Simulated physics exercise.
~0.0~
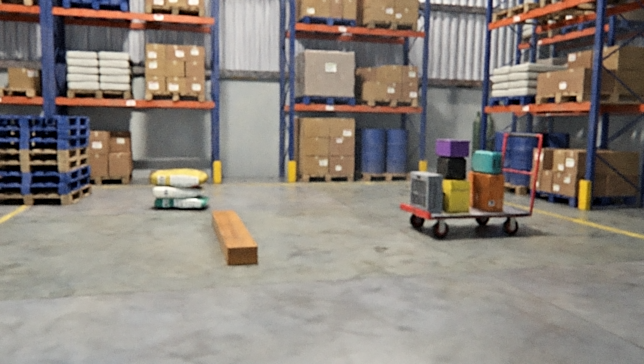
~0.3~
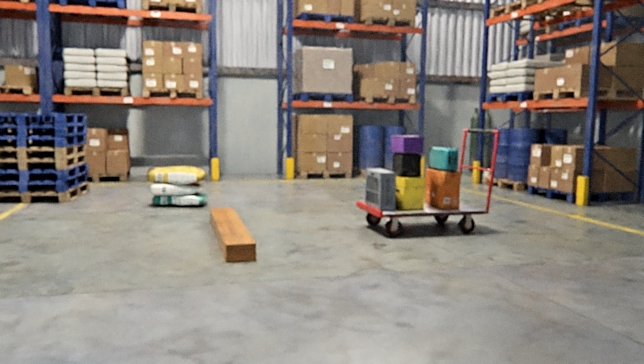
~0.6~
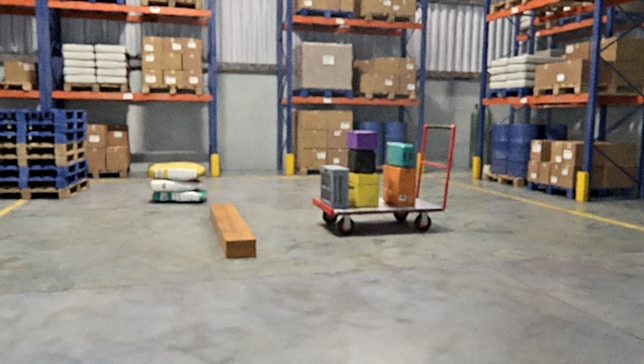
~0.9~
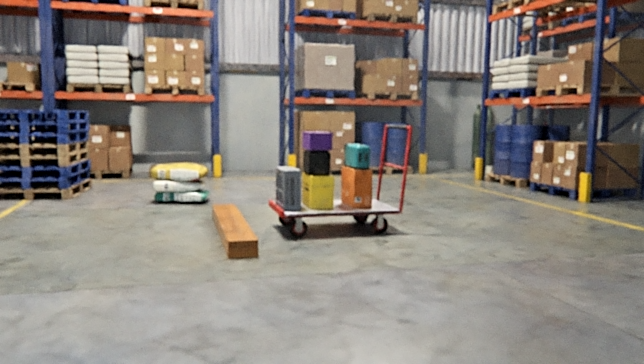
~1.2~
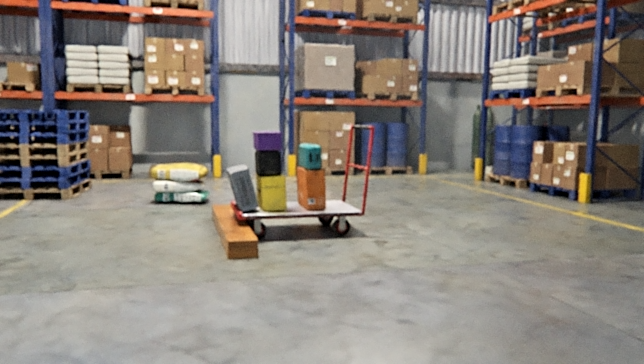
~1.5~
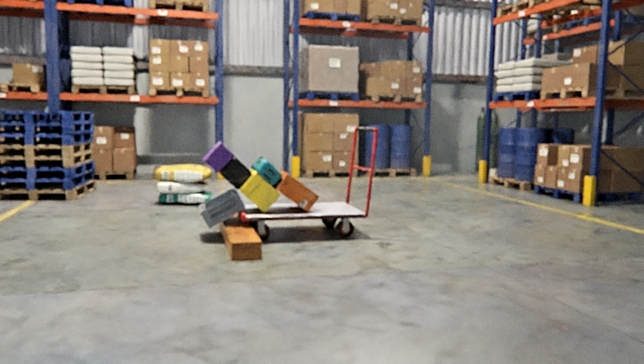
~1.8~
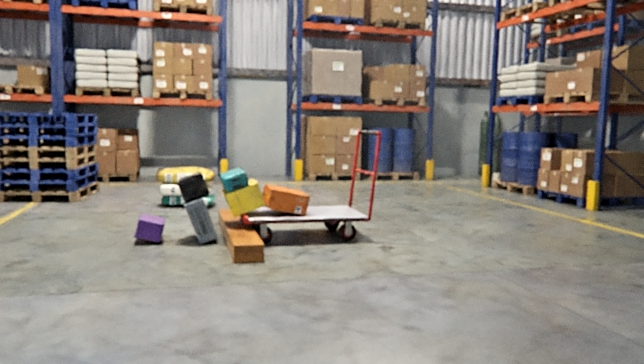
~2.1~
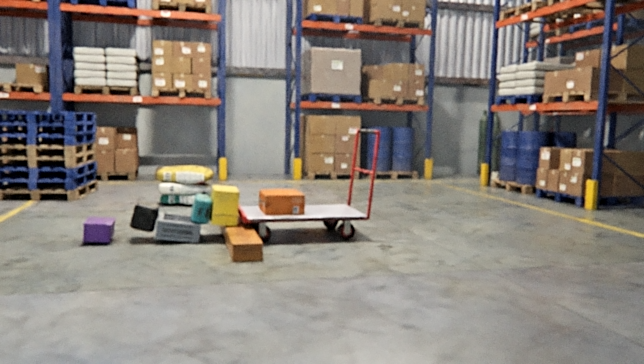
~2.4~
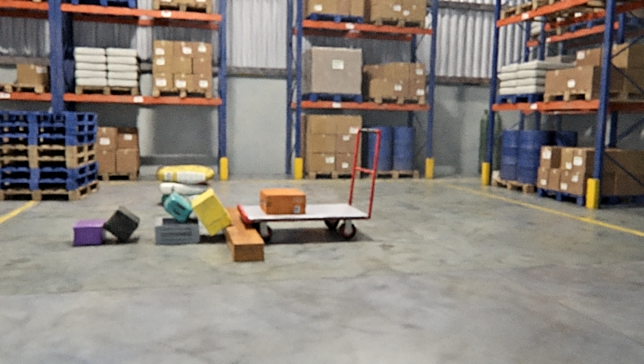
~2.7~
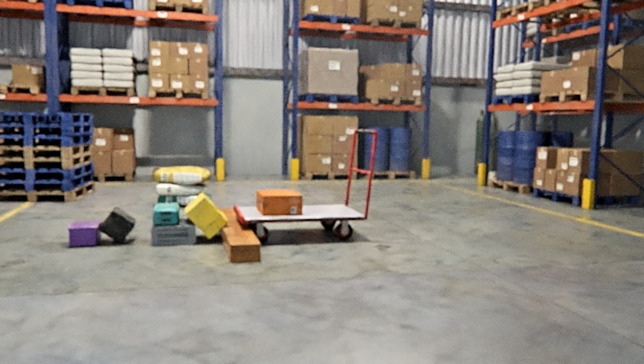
In a warehouse lined with tall racks of boxes, a flat trolley with a red handle rolls left across the concrete floor toward a wooden beam, carrying a grey crate, yellow and orange boxes, and smaller purple, black and teal pieces stacked on top. The trolley stops abruptly at the beam, and the grey crate leans forward. The rest of the load topples after it, the purple piece leading as they tumble over the front edge. They roll and settle beyond the deck, the yellow box tilted beside the beam. Only the orange box remains aboard, lying on its side.
